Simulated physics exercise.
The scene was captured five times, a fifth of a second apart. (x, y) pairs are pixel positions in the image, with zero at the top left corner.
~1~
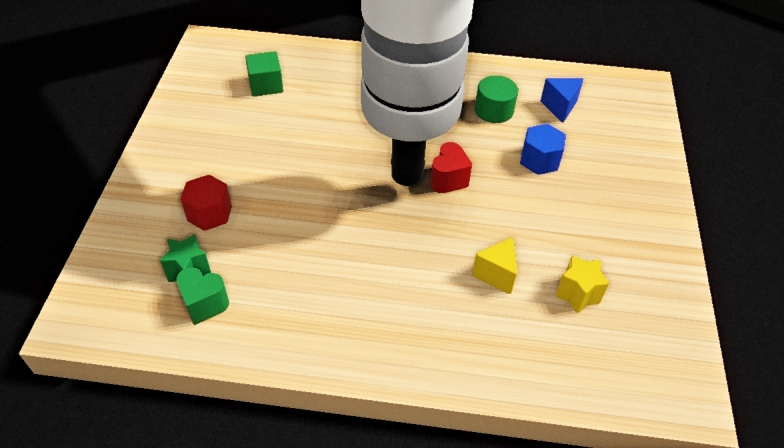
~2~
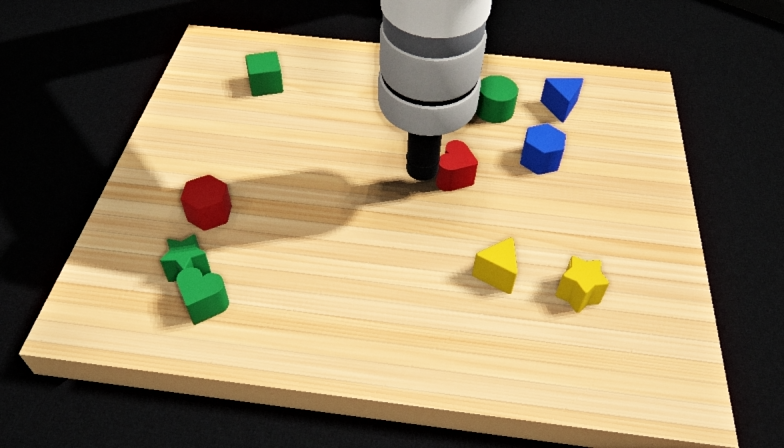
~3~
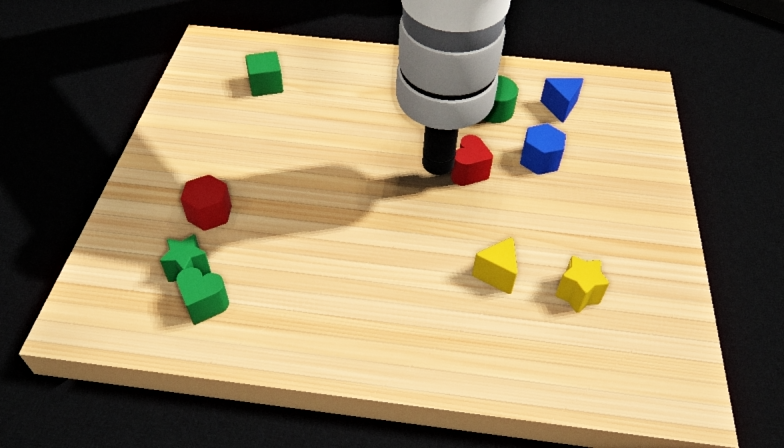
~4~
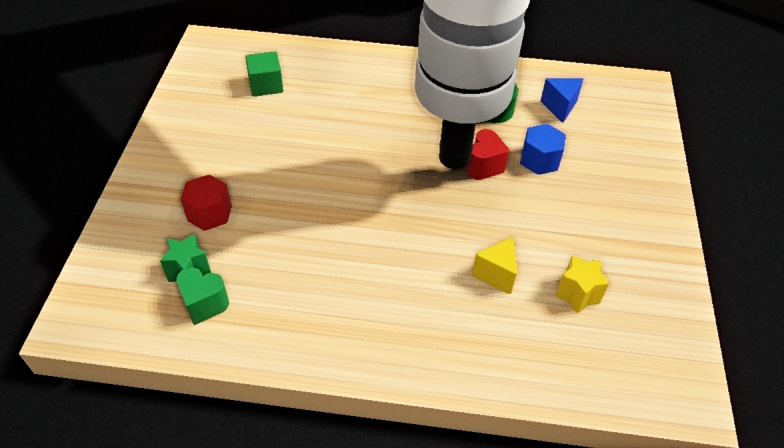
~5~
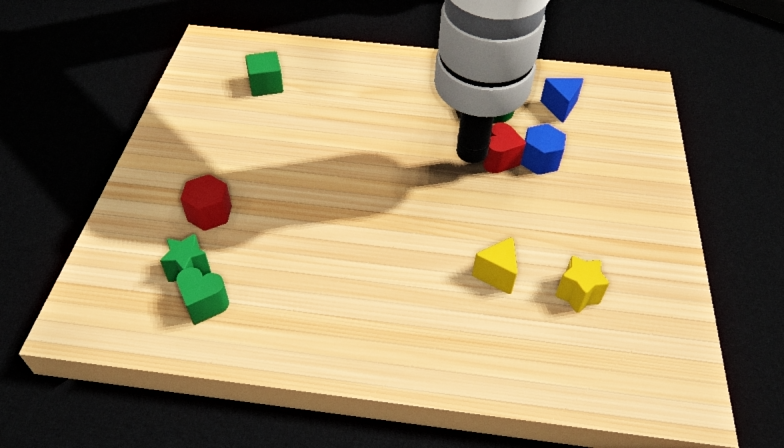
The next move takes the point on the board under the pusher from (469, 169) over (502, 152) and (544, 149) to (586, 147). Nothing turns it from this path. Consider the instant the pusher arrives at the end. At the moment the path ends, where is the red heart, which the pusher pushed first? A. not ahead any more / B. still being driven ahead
B.
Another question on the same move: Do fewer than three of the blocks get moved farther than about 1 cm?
The answer is yes.
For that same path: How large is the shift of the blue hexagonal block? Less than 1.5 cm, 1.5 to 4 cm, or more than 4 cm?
It goes beyond 4 cm.
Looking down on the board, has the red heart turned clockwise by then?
I believe so.
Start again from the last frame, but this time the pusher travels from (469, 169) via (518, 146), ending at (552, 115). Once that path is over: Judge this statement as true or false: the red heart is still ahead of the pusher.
This is false.
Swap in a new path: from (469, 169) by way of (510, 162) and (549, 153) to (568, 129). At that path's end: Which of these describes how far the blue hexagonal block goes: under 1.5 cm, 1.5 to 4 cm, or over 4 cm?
Travels over 4 cm.
The first path, step by step. One third of the way, pusher at (507, 135); red heart at (545, 130), turned 40° clockwise; blue hexagonal block at (580, 137).
Two thirds of the way, pusher at (549, 132); red heart at (588, 130), turned 55° clockwise; blue hexagonal block at (621, 143).
At the end, pusher at (592, 131); red heart at (631, 133), turned 75° clockwise; blue hexagonal block at (659, 153), turned 30° clockwise; blue triangle not moved.
